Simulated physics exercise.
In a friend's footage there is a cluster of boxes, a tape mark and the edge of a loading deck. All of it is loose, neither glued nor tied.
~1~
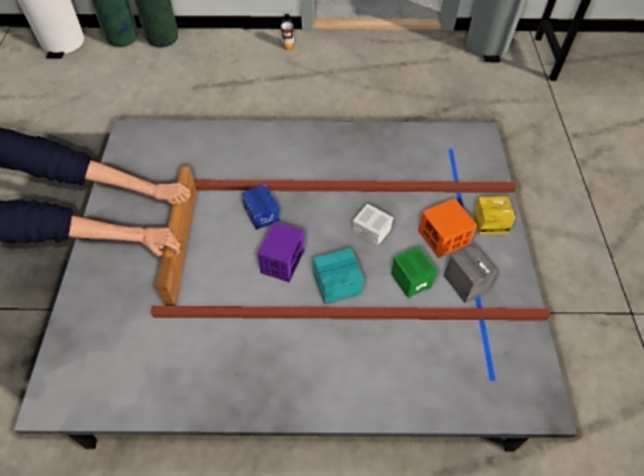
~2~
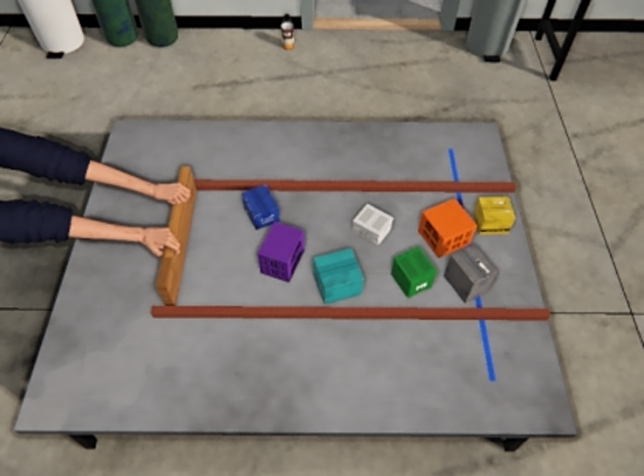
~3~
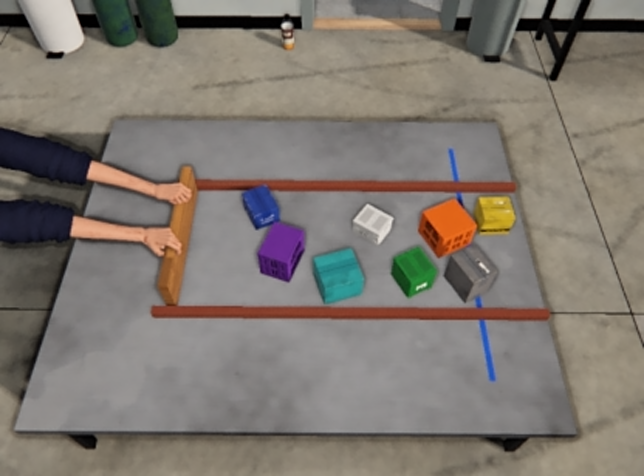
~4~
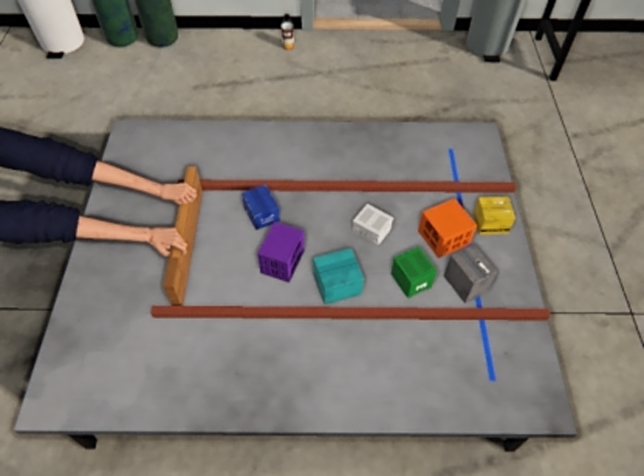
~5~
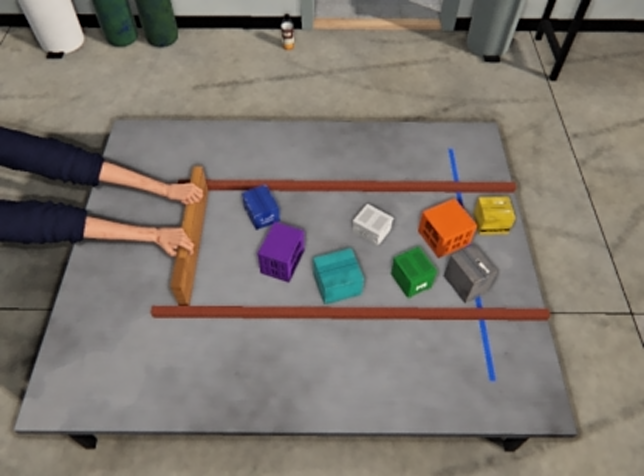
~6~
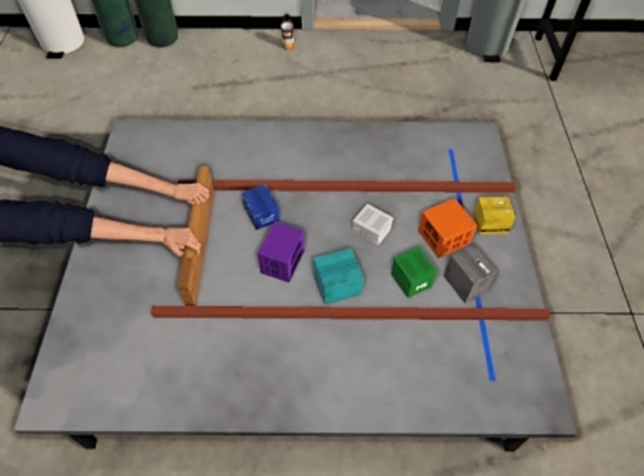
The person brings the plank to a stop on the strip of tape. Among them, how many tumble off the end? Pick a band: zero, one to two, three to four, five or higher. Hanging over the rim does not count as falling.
Band: Three to four.
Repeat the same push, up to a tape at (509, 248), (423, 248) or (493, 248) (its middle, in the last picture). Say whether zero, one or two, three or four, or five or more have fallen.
Taking the places in the order asked: At least five, then just one or two, then more than four.
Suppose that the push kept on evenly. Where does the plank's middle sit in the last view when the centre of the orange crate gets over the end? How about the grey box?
(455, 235) and (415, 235), roughly.
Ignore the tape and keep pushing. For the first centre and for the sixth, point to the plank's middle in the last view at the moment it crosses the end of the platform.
Roughly (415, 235) for the earlier crossing, roughly (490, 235) for the later one.
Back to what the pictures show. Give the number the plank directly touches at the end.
Counting them up gives 2.
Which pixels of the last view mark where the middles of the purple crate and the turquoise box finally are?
They come to rest around (491, 249) and (528, 283).
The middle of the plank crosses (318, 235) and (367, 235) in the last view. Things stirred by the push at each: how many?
3 and 7.
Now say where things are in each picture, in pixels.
Yellow parcel (494, 216); grey box (469, 274); orange crate (446, 228); plank (179, 234); tape (469, 248), in the first picture.
Grey box (469, 274); green tote (413, 273), in the second picture.
Orange crate (446, 228); blue box (261, 207), in the third picture.
Yellow parcel (494, 216); white tote (372, 225), in the fourth picture.
Grey box (469, 274); turquoise box (338, 277), in the fifth picture.
Yellow parcel (494, 216); grey box (469, 274); orange crate (446, 228); plank (198, 234); tape (469, 248), in the sixth picture.
A little later, none off yet; yellow parcel at rest near (494, 216); grey box at rest near (469, 274); orange crate at rest near (446, 228).
When it is over, the number that fall off is three or four; down, green tote, orange crate, grey box and yellow parcel.
